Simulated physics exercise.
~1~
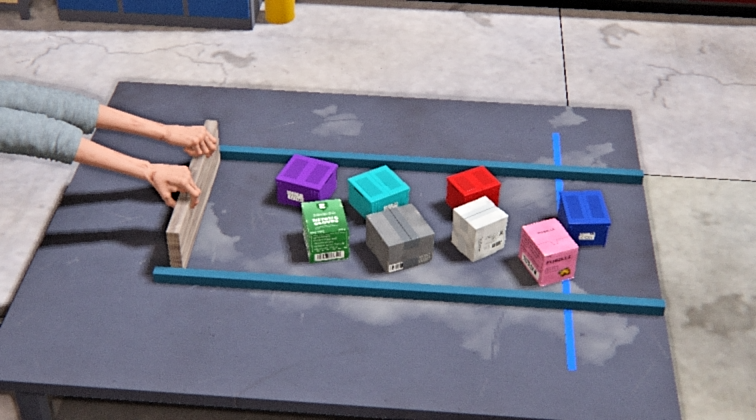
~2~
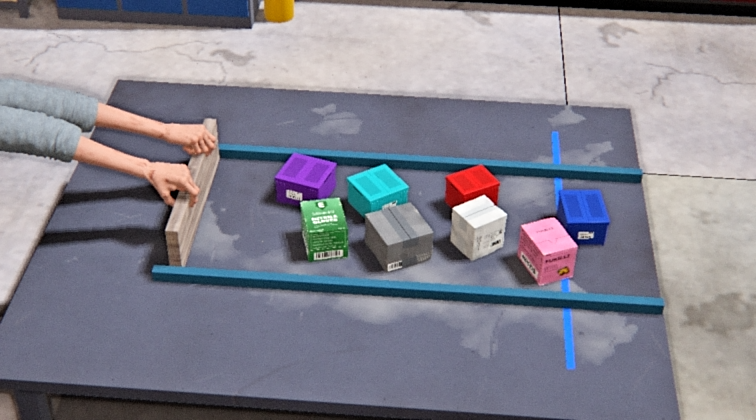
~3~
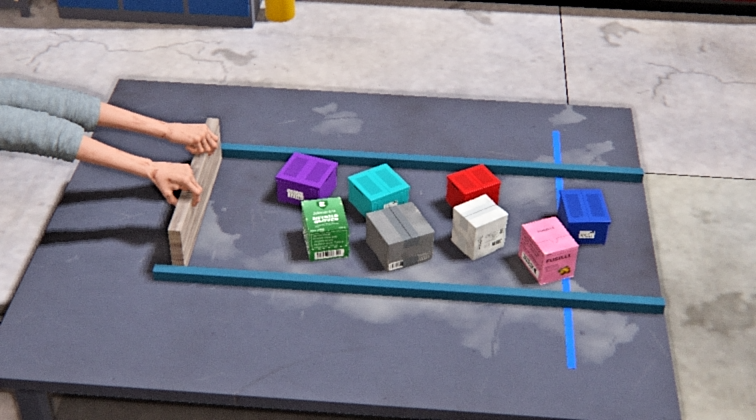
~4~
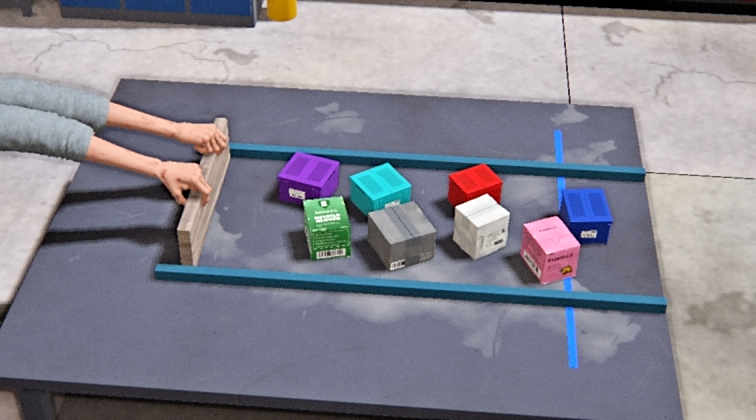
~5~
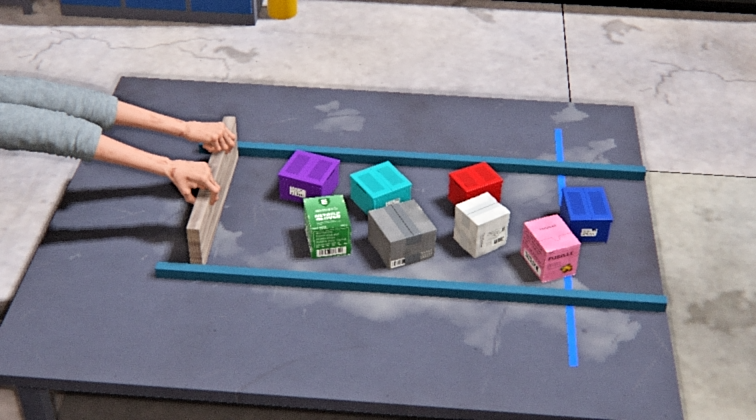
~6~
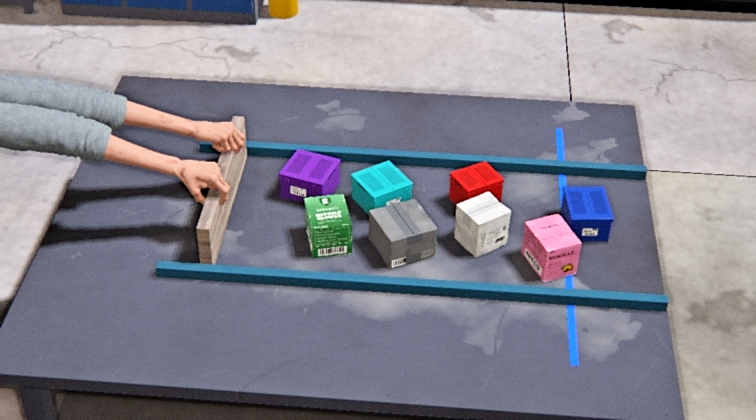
Hands sliding a wooden plank slightly rightward between two teal rails on a dark table, colourful boxes ahead sitting still, untouched.
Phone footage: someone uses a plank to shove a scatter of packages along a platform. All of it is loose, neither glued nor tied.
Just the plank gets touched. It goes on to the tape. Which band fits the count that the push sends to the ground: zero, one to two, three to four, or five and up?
The band is three to four.
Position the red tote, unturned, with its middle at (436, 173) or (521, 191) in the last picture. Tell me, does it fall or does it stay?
The red tote stays put the first time and stays put the second time.
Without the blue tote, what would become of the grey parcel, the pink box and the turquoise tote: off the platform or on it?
Result - grey parcel: It stays aboard; pink box: It comes off; turquoise tote: It stays aboard.
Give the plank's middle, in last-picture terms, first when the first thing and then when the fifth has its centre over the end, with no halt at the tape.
For the first, roughly (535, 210); for the next, roughly (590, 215).
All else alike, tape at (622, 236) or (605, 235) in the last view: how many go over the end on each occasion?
In order, 6 and 6.
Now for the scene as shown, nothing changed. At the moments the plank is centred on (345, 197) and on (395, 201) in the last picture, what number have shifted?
Tally at point one: 4; at point two: 6.
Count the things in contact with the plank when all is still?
Contact count: 2.
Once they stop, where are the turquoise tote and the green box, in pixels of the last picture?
Listed as asked: First (638, 202), and then (590, 246).
Early on, none off yet; blue tote at rest near (586, 215); pink box at rest near (551, 248); white parcel at rest near (482, 225).
A while later, none off yet; blue tote at rest near (586, 215); pink box at rest near (552, 248); white parcel travelled about its own width near (523, 223).
Further along, none off yet; blue tote travelled about its own width near (645, 225); pink box travelled about its own width near (616, 265); white parcel travelled well along near (597, 228).
Finally, the number that fall off is three or four; lost, red tote, pink box and blue tote.
